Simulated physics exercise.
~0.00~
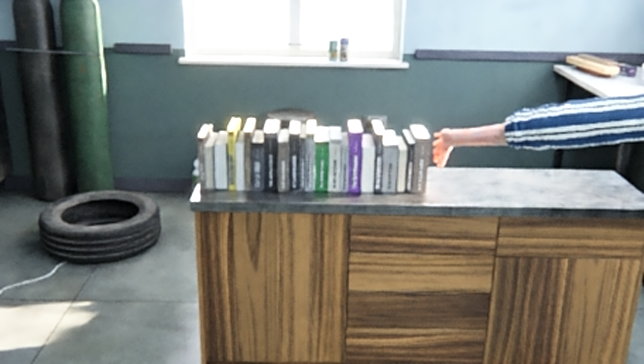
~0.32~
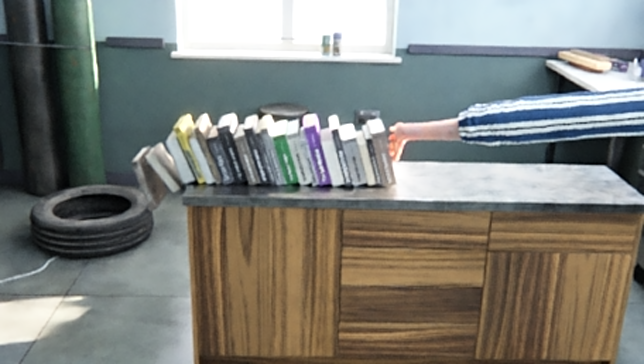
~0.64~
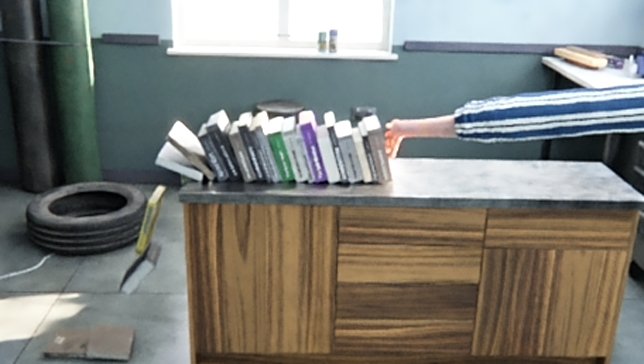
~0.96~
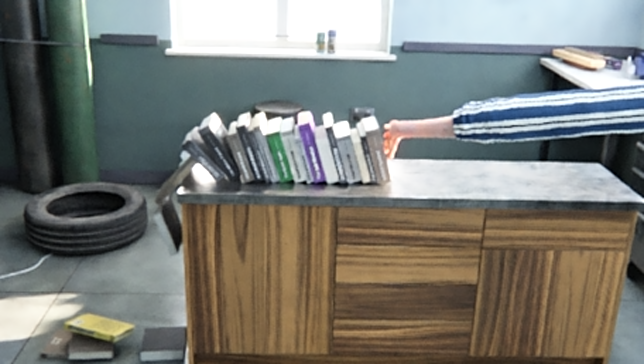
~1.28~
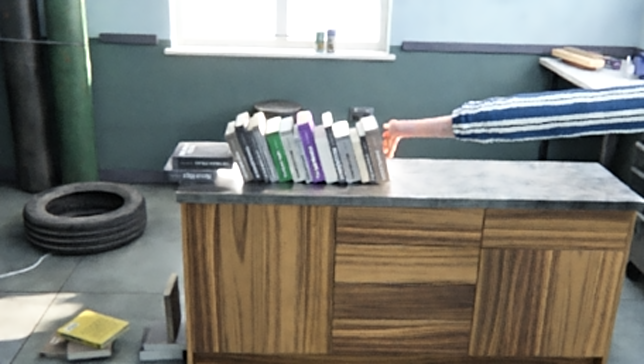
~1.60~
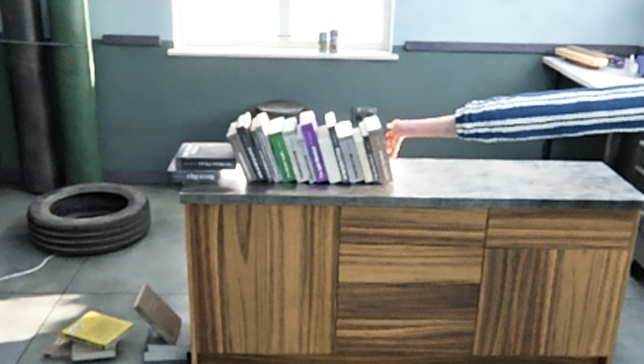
Row of books pushed left by a hand, leaning and spilling off the worktop, yellow one landing on the floor, purple and green staying up.
